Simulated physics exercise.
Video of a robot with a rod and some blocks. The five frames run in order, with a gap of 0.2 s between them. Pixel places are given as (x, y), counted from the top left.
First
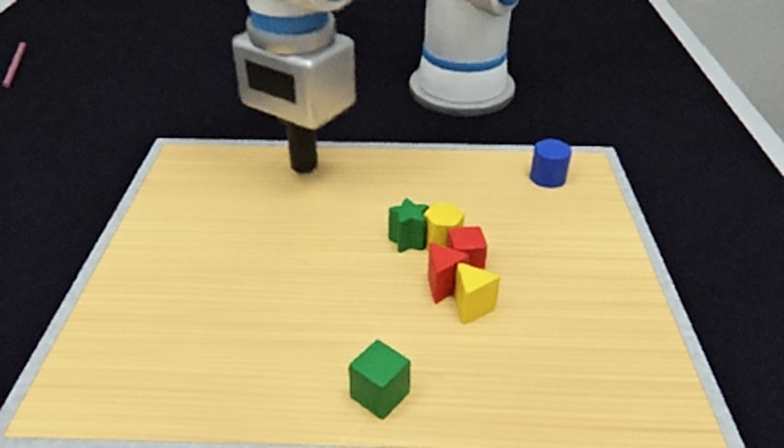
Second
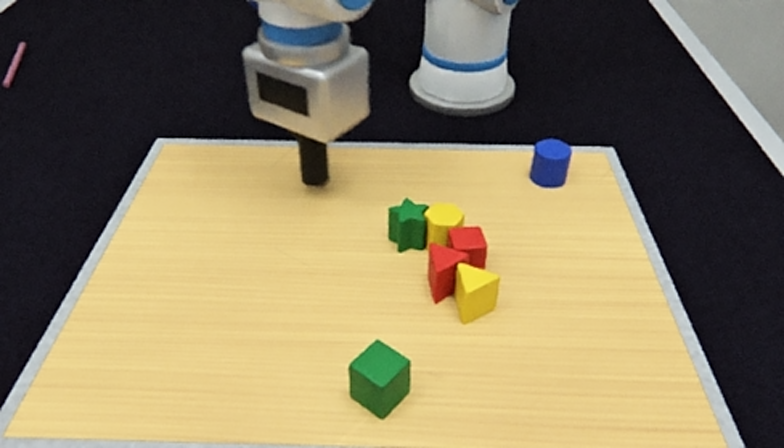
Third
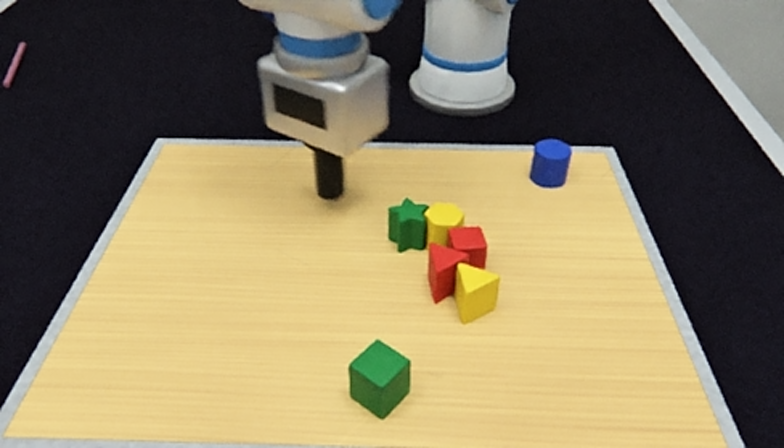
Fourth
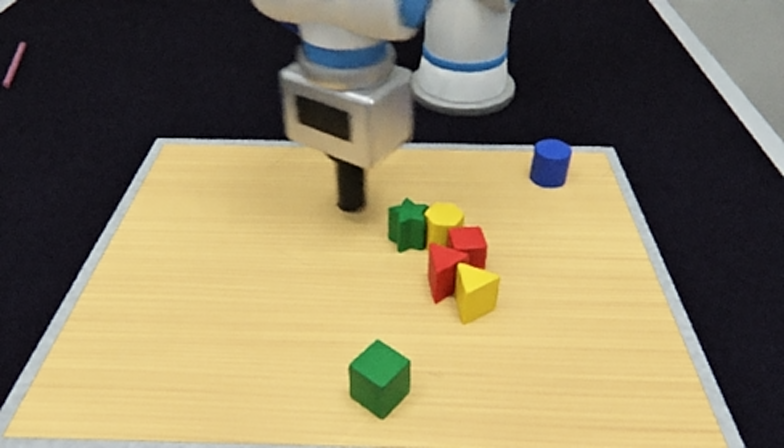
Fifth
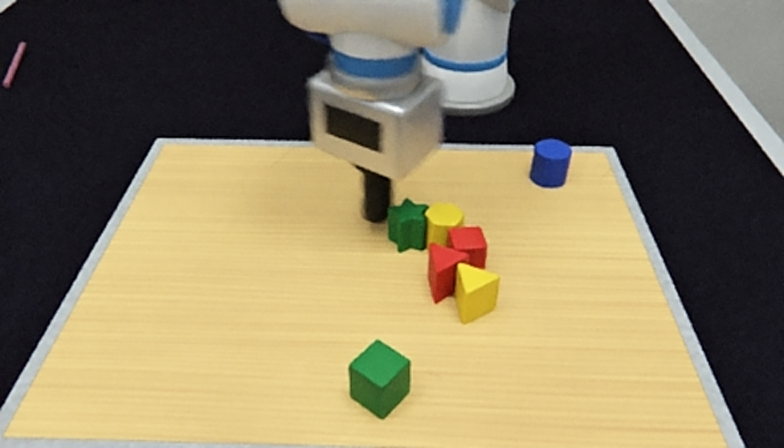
On a pale wooden board with a dark surface around it, a cluster of colored blocks sits near the center, with a green cube and a blue cylinder apart. A robot arm's black rod starts near the back edge, then moves right and forward until it is beside the green star, while the blocks stay still.
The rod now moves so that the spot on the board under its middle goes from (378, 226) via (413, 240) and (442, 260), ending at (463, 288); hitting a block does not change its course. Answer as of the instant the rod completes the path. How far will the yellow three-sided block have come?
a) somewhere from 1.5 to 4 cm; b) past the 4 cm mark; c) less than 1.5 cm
c (less than 1.5 cm)
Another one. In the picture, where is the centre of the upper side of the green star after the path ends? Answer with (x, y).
The middle of its upper face will lie at (494, 245).
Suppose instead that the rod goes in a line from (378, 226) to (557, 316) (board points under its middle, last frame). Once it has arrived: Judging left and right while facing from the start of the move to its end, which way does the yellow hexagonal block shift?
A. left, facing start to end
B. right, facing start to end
(A)
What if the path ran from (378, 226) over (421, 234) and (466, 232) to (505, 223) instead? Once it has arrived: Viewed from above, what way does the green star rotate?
Clockwise, looking down.
The first path, step by step. One third of the way, rod at (415, 229); green star at (442, 220), turned 15° anticlockwise; yellow hexagonal block at (476, 219); red square block at (481, 245), turned 40° clockwise.
Two thirds of the way, rod at (443, 249); green star at (476, 234), turned 35° anticlockwise; yellow hexagonal block at (506, 224), turned 30° anticlockwise; red square block at (504, 255), turned 70° clockwise.
At the end, rod at (465, 276); green star at (494, 245), turned 75° anticlockwise; yellow hexagonal block at (512, 226), turned 45° anticlockwise; red three-sided block at (441, 268), turned 20° clockwise; red square block at (537, 262), turned 75° clockwise; yellow three-sided block at (477, 283), turned 35° anticlockwise.
